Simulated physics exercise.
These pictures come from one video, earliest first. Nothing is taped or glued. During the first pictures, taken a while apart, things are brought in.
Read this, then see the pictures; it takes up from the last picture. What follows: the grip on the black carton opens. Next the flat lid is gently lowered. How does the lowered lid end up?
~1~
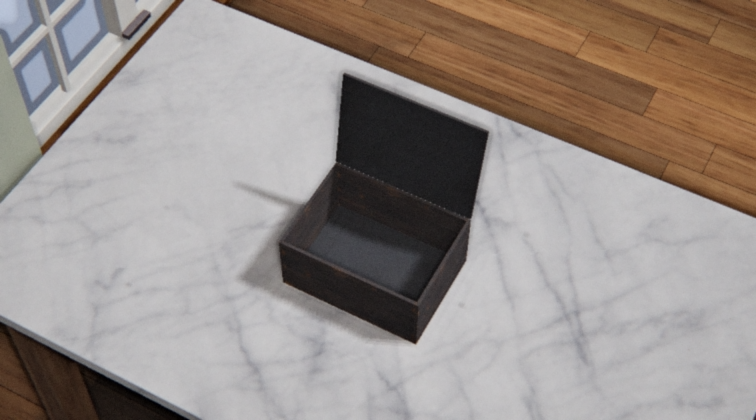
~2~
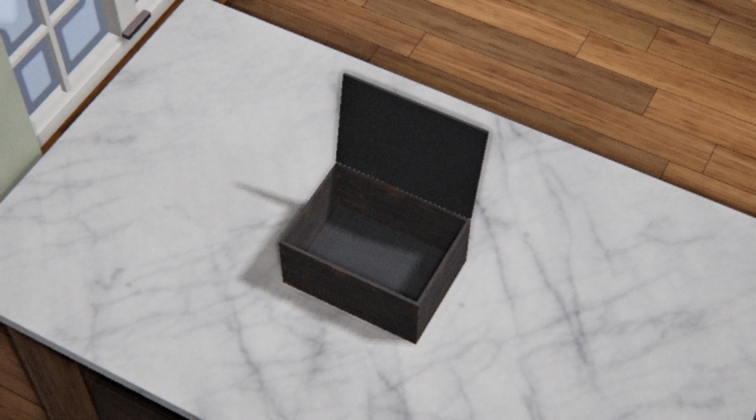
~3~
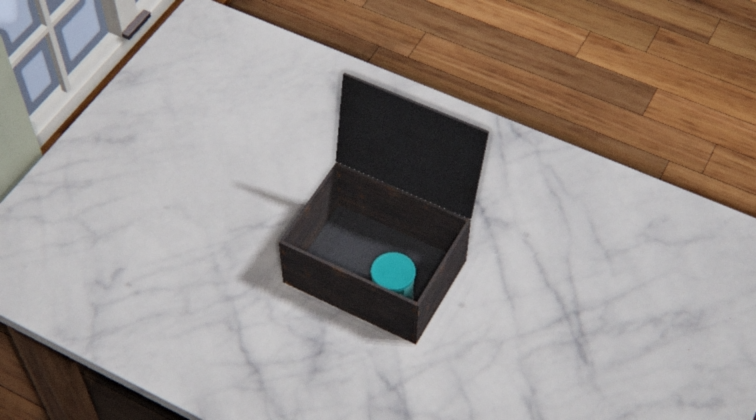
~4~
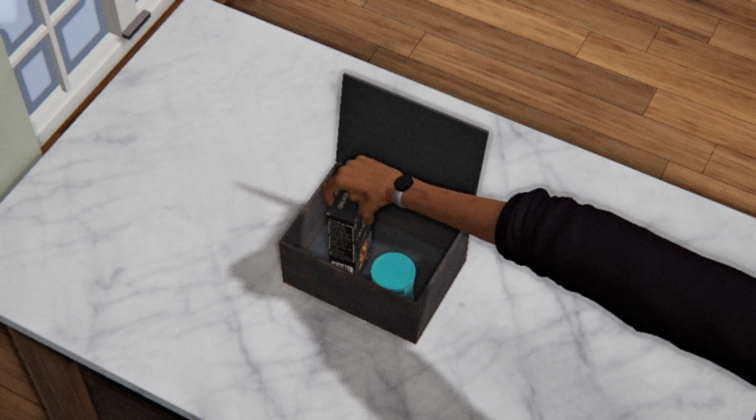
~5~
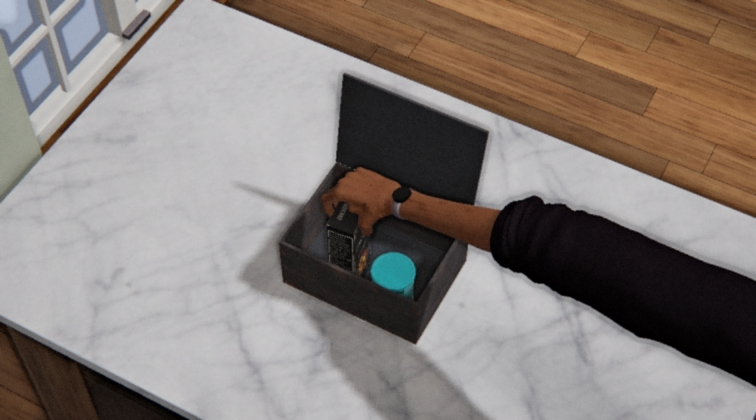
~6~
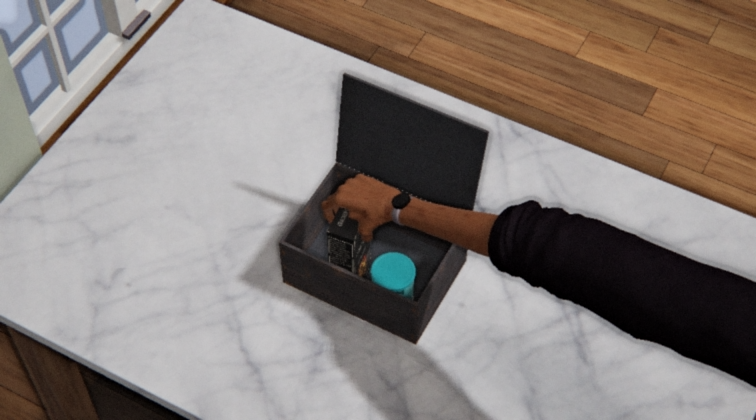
It ends up propped partly open.
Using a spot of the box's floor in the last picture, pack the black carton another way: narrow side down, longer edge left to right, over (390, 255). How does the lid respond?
Result: Lid shut.
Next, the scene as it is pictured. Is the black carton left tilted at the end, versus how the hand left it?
Looking at the last picture, it is left as set.
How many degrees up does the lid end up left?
Lid angle from rim - close to 35°.
Then, 1.10 s past the last view, lid starting down.
Then, 1.50 s past the last view, lid 70° above the rim.
Then, 1.60 s past the last view, lid 60° above the rim.
Then, 1.80 s past the last view, lid 35° above the rim.
Finally, lid 35° above the rim; both still in place. Final places as the last picture's camera would see them, black carton near (350, 251).
